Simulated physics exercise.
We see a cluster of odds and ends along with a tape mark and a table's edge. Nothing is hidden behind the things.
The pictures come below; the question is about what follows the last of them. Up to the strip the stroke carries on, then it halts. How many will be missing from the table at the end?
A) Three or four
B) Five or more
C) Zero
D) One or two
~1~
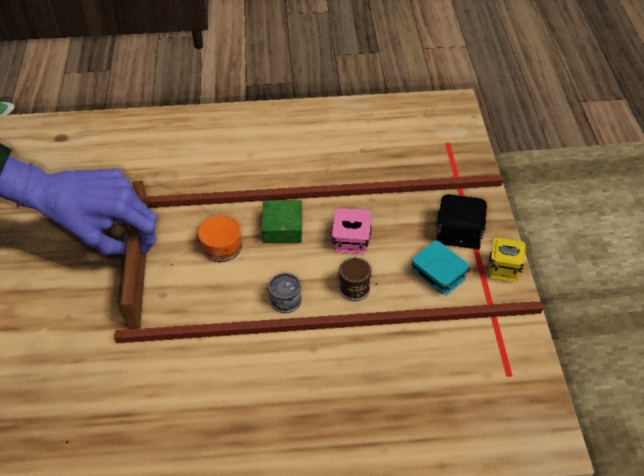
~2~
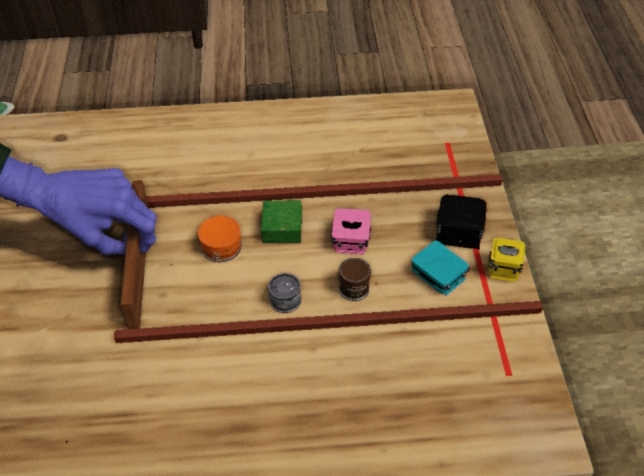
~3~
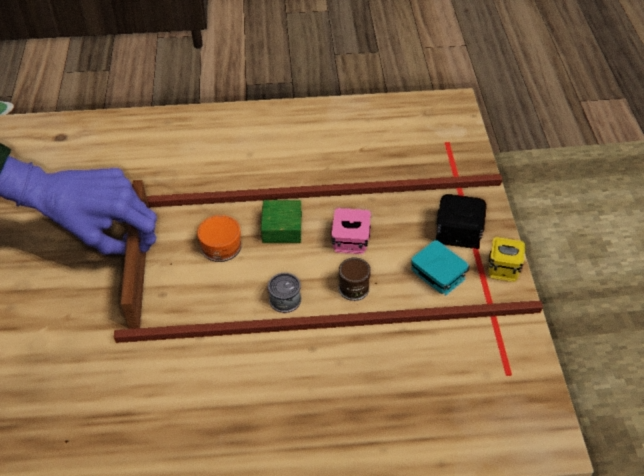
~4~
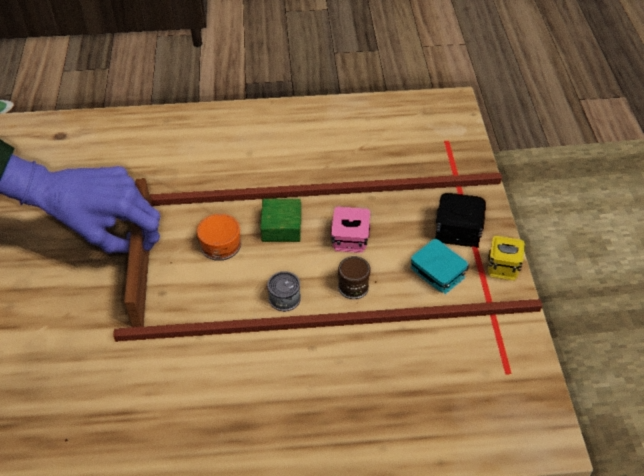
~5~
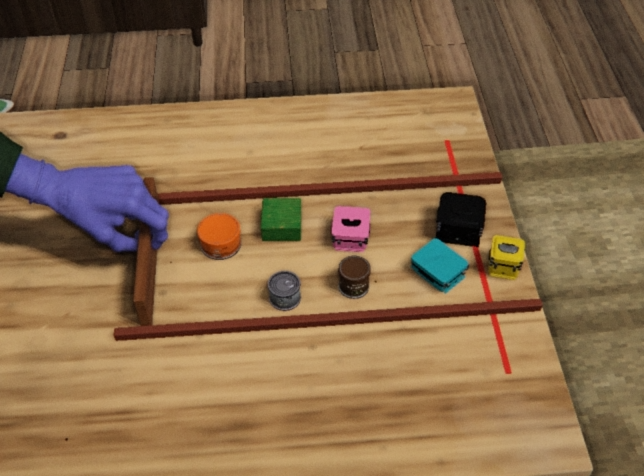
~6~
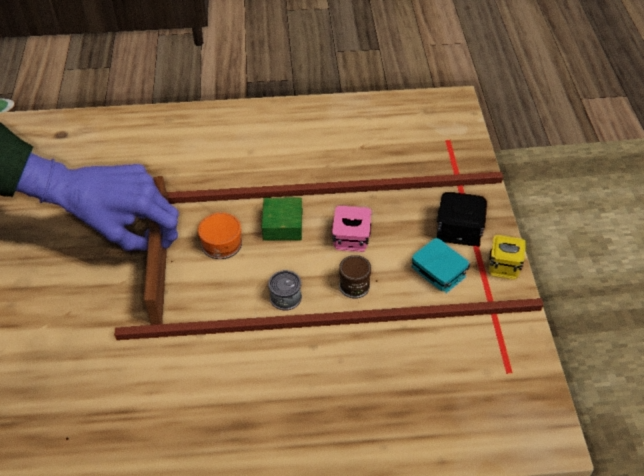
The answer is A.
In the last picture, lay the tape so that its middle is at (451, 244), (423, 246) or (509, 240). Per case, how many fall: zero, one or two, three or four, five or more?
Just one or two; none at all; more than four.
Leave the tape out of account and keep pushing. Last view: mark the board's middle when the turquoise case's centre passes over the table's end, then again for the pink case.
I'd say about (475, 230) for the first one and about (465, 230) for the second.
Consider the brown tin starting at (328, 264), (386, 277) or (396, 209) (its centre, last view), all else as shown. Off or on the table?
Safe; Safe; Gone.
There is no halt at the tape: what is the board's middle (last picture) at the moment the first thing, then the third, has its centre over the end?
Its middle is near (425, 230) and then near (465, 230).
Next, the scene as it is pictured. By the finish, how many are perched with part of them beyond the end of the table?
Tally: 1.
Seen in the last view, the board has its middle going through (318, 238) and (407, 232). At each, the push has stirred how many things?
That makes 5 at the first spot and 7 at the second.
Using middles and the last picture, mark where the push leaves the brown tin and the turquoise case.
The brown tin finishes at (497, 254); the turquoise case finishes at (531, 259).
Early on, none off yet; yellow case at rest near (506, 258); black case at rest near (461, 219); turquoise case at rest near (440, 266).
A while later, none off yet; yellow case at rest near (509, 257); black case travelled about its own width near (512, 212); turquoise case travelled about its own width near (474, 262).
Finally, the number that fall off is three or four; lost, pink case, black case and yellow case.
